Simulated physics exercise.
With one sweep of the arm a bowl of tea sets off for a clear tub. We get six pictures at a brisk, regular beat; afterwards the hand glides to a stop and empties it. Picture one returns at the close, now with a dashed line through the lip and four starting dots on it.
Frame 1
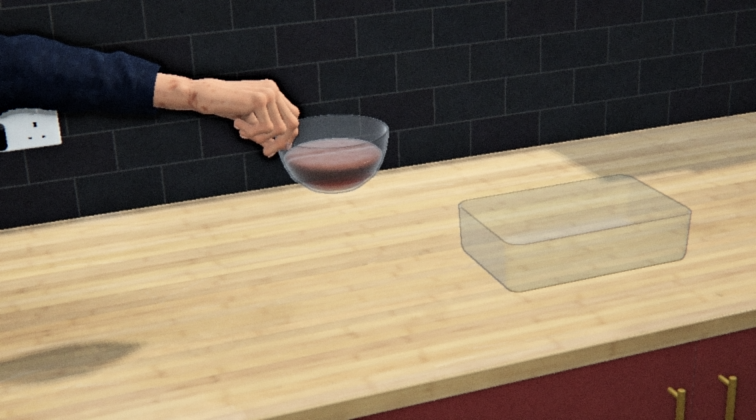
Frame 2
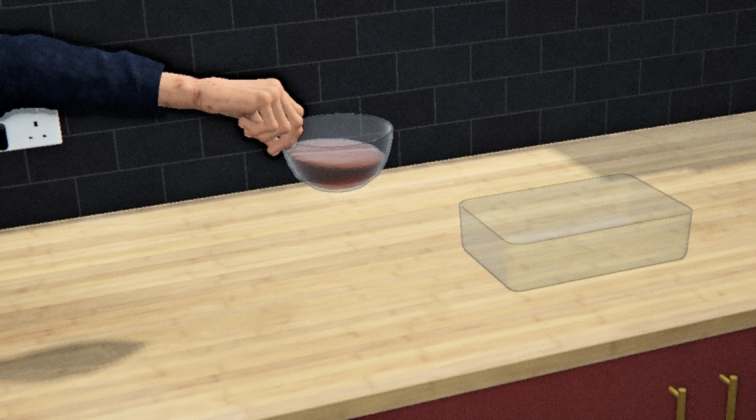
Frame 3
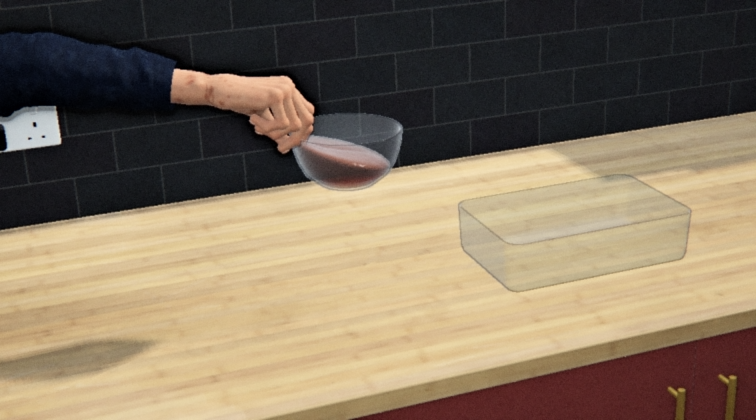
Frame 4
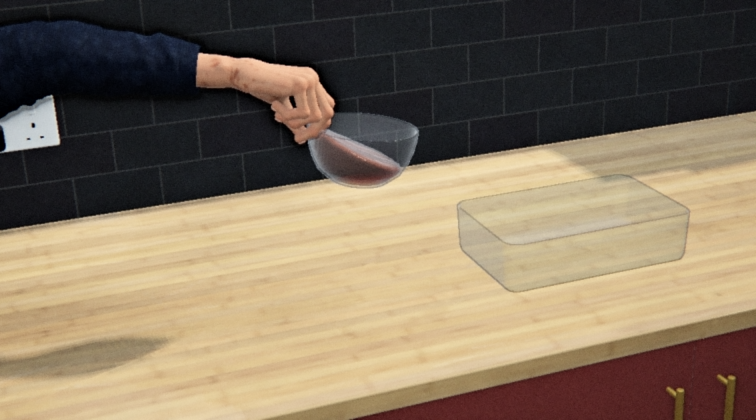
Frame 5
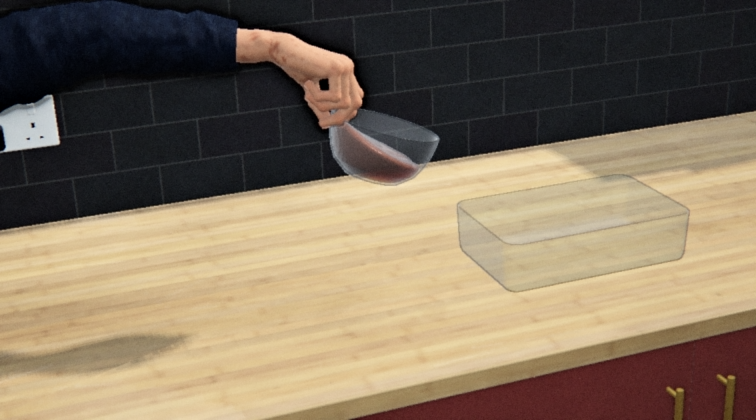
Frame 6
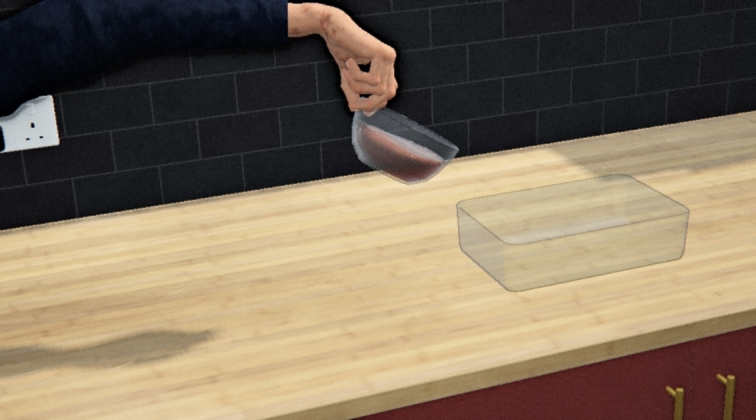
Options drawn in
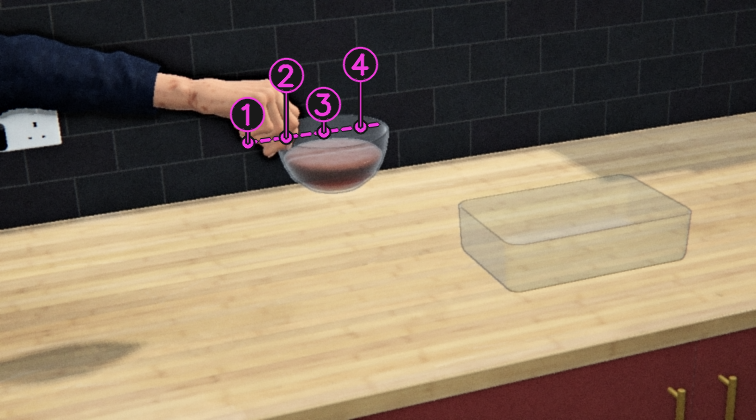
A hand in a dark sleeve held a clear bowl of reddish-brown liquid above a wooden counter, then moved it right, toward an empty clear tub, and tilted it more and more along the way.
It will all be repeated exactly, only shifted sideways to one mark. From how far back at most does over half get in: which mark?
3 will do.
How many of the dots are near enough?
Two.
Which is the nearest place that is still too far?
The answer is 2.
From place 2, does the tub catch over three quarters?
No, it does not.
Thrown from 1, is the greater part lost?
Yes.
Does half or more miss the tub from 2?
Yes, it does.
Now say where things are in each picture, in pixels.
Upright, lip at (383, 123); tub from (505, 292) to (684, 257); nothing has left yet, in the first picture.
Upright, lip at (387, 122); nothing has left yet, in the second picture.
Upright, lip at (396, 122); nothing has left yet, in the third picture.
Tipped about 8°, lip at (412, 126); nothing has left yet, in the fourth picture.
Tipped about 18°, lip at (433, 133); nothing has left yet, in the fifth picture.
Tipped about 32°, lip at (452, 143); nothing has left yet, in the sixth picture.
In magenta, 1 at (247, 142); 2 at (286, 137); 3 at (323, 132); 4 at (360, 126).
With 1, about 0 % lands in the tub, 98 % falls short.
With 2, about 35 % lands in the tub, 59 % falls short and 6 % goes beside or beyond.
With 3, about 66 % lands in the tub, 23 % falls short and 11 % goes beside or beyond.
With 4, about 80 % lands in the tub, 6 % falls short and 14 % goes beside or beyond.
